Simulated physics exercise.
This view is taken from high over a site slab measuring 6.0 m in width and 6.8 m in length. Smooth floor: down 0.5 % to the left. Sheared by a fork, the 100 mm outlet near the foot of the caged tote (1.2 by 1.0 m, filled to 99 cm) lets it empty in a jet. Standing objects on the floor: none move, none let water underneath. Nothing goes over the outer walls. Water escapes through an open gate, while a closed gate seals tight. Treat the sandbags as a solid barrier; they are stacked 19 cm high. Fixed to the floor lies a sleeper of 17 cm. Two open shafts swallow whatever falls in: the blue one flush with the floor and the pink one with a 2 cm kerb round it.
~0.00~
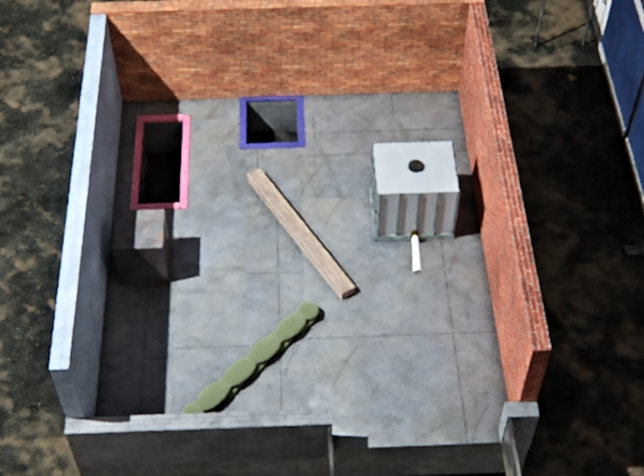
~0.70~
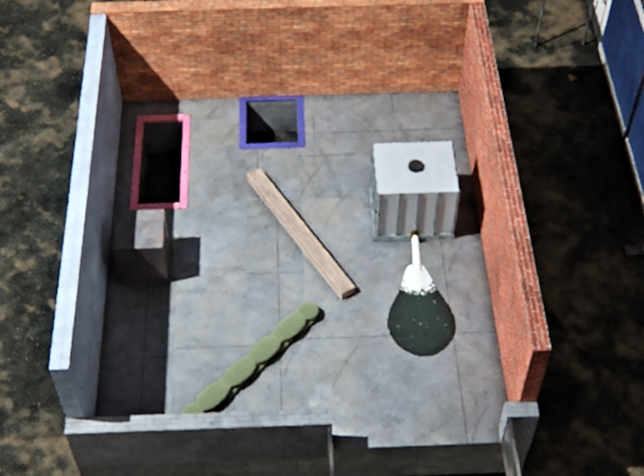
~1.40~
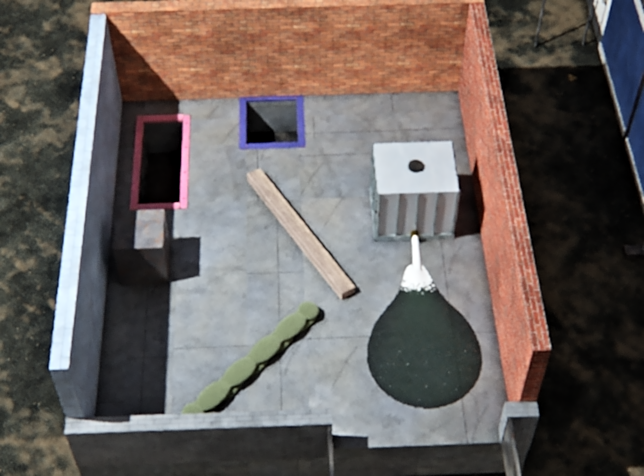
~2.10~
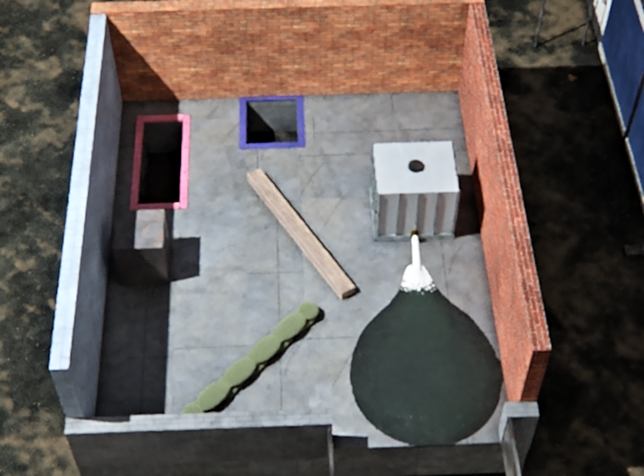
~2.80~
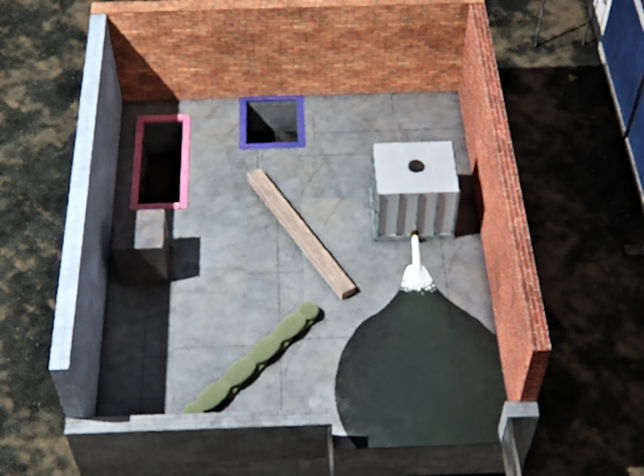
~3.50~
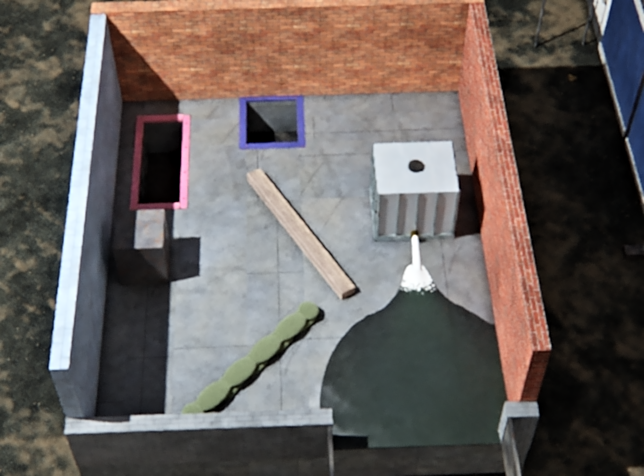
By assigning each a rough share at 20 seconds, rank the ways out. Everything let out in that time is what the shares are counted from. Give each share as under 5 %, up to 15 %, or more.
The gateway carries off over 15 %. The blue pit carries off under 5 %. The pink pit carries off less than 5 %.
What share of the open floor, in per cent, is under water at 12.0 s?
I'd guess around 25 in a hundred.
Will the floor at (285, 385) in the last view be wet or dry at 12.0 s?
Soaked.
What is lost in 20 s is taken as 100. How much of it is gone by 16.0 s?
Roughly 80 per cent.
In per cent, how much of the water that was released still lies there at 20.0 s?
Something like 34 percent.
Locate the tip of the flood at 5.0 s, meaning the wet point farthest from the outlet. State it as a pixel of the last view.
Front tip: Roughly (296, 435) in the last view.
After 5.0 s water covers 15 % of the floor and is deepest (5 cm) near (417, 277); gone so far, the gateway 10 %, the blue pit 0 %, the pink pit 0 %.
After 8.0 s water covers 20 % of the floor and is deepest (5 cm) near (417, 277); gone so far, the gateway 22 %, the blue pit 0 %, the pink pit 0 %.
After 12.0 s water covers 25 % of the floor and is deepest (5 cm) near (417, 277); gone so far, the gateway 38 %, the blue pit 0 %, the pink pit 0 %.
After 16.0 s water covers 25 % of the floor and is deepest (5 cm) near (417, 277); gone so far, the gateway 53 %, the blue pit 0 %, the pink pit 0 %.
After 20.0 s water covers 30 % of the floor and is deepest (6 cm) near (416, 268); gone so far, the gateway 66 %, the blue pit 0 %, the pink pit 0 %.
